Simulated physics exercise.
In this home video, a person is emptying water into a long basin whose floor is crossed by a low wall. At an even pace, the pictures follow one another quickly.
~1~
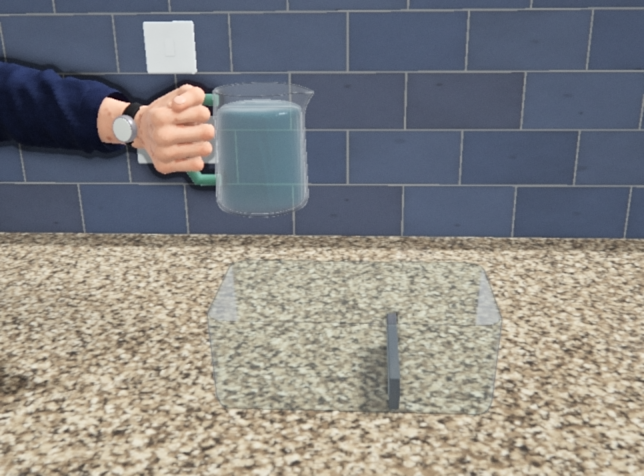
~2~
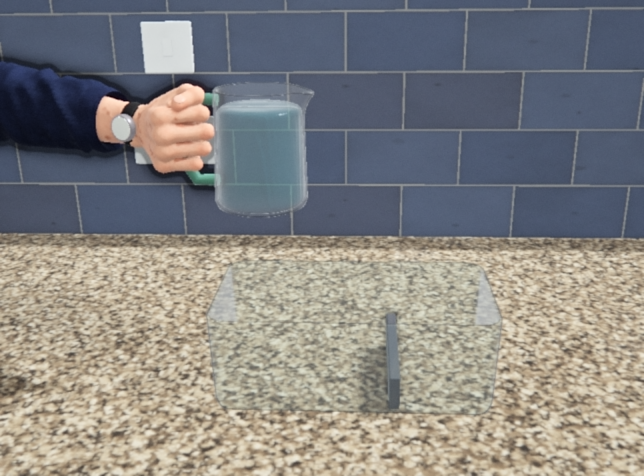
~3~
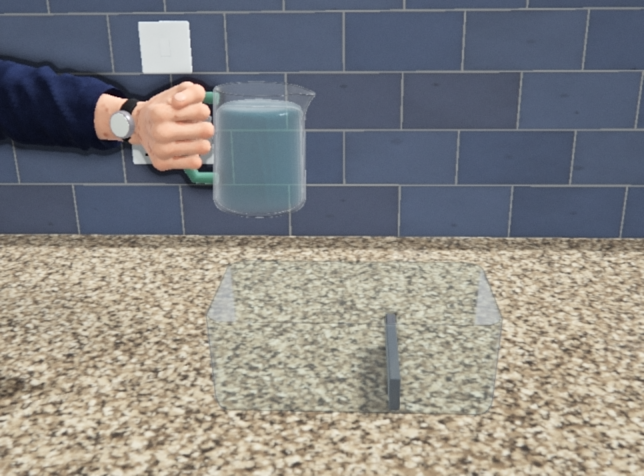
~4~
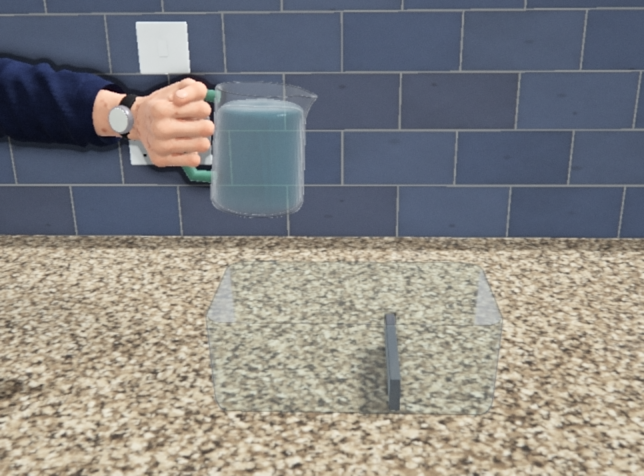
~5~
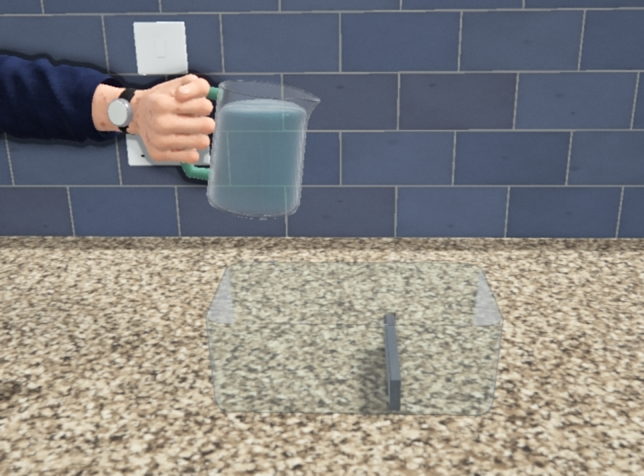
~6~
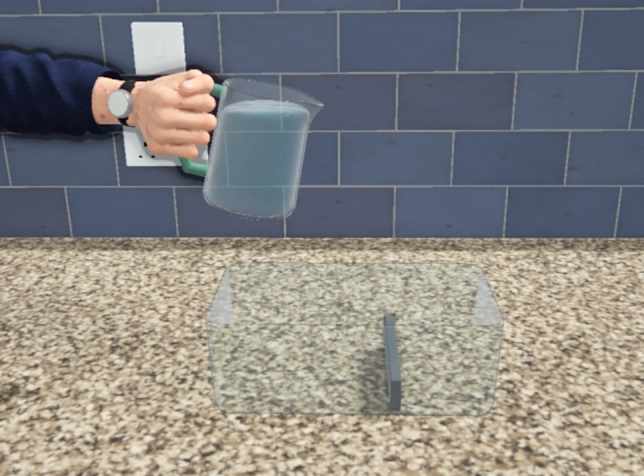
A hand in a dark blue sleeve with a wristwatch holds a clear, green-handled pitcher of bluish water at upper left, seen from the front above a speckled brown countertop. Below it sits a long, clear basin crossed by a low dark wall right of its middle, before blue wall tiles. The hand slowly tilts the pitcher slightly rightward, while the view drifts very slightly.
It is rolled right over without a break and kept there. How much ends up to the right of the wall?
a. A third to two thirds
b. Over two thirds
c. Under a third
a.
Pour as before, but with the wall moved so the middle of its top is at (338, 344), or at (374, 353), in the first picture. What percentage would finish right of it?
That'd be about 95 percent for the first and about 75 percent for the other.
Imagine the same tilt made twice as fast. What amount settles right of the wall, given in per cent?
About 40 in a hundred.
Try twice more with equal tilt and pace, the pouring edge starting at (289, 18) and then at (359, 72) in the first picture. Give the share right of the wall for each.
In order: Close to 45 and 65 percent.
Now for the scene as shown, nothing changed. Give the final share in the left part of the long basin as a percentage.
It works out to around 45 percent.
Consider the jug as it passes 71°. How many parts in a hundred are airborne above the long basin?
I'd reckon some 15 per cent.
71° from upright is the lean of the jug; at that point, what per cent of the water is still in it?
85 per cent, approximately.
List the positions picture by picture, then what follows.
In the first frame, tilt 0°; pouring edge (313, 91); surface from (219, 106) to (302, 106); the long basin's rim runs from (220, 289) to (492, 293); the wall's top is at (393, 344).
In the second frame, tilt 1°; pouring edge (313, 91); surface from (218, 107) to (302, 107).
In the third frame, tilt 2°; pouring edge (315, 93); surface from (218, 106) to (302, 107).
In the fourth frame, tilt 5°; pouring edge (317, 95); surface from (219, 107) to (305, 108).
In the fifth frame, tilt 8°; pouring edge (320, 99); surface from (221, 109) to (307, 108).
In the sixth frame, tilt 12°; pouring edge (323, 104); surface from (222, 111) to (311, 110).
A moment on, the jug is tipped part way and 84 per cent is still to pour, 1 is left of the wall and 1 right of it.
Next, the jug is tipped right over and 30 per cent is still to pour, 9 is left of the wall and 35 right of it.
Then the jug is tipped right over and 2 per cent is still to pour, 39 is left of the wall and 53 right of it.
Later the jug is tipped right over and 0 per cent is still to pour, 45 is left of the wall and 53 right of it.
At rest 45 per cent lies left of the wall, 53 right of it and 2 outside.
